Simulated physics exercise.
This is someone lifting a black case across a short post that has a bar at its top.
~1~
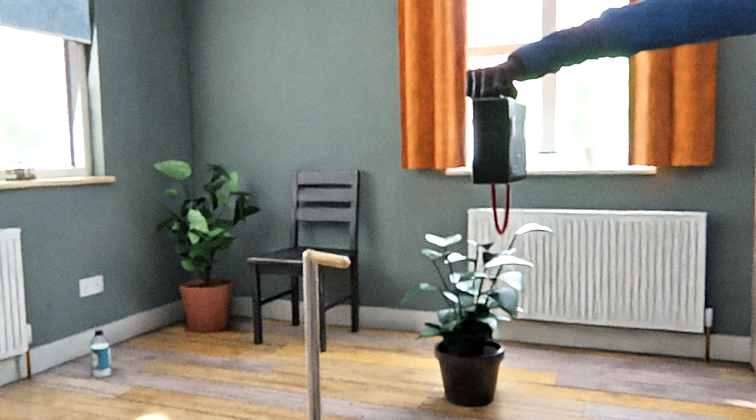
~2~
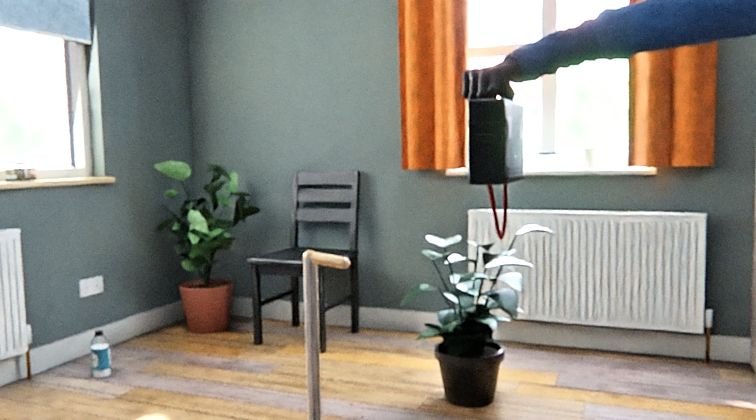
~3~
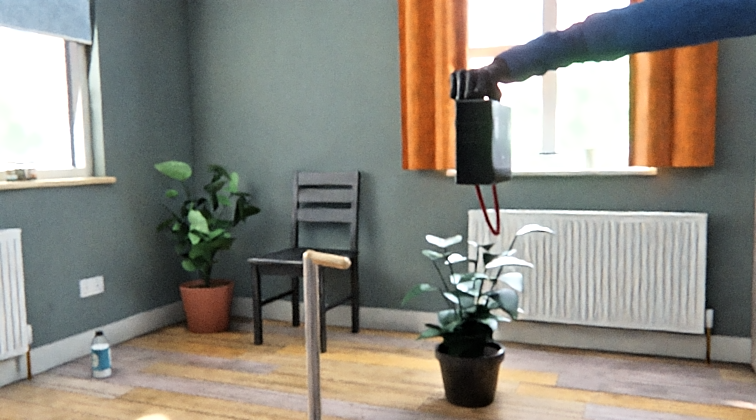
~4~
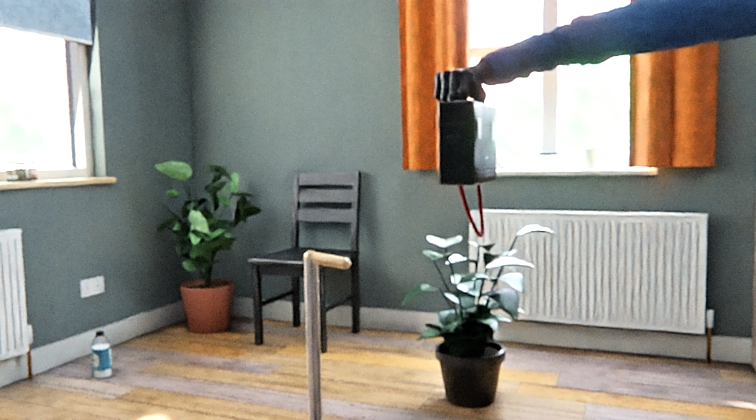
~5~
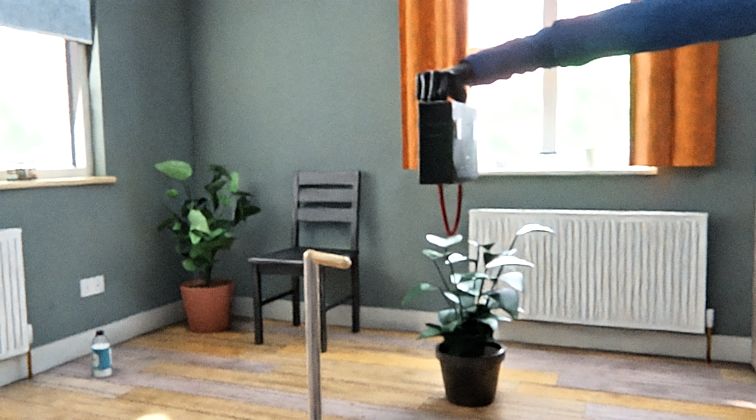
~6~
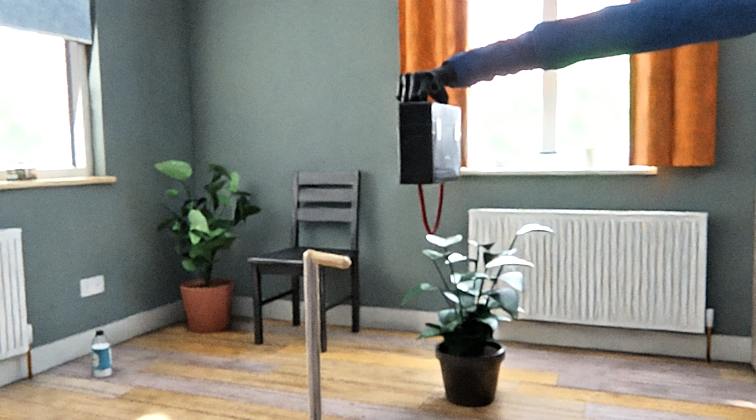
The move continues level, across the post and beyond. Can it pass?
As it turns out, the black case comes away clean.
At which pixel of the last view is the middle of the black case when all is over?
Close to (186, 150).
Then, 0.96 s later than the last view, case over the post near (313, 147).
Then, 1.84 s later than the last view, case past the post near (219, 150).
Finally, case past the post near (186, 150). The black case passes clear.
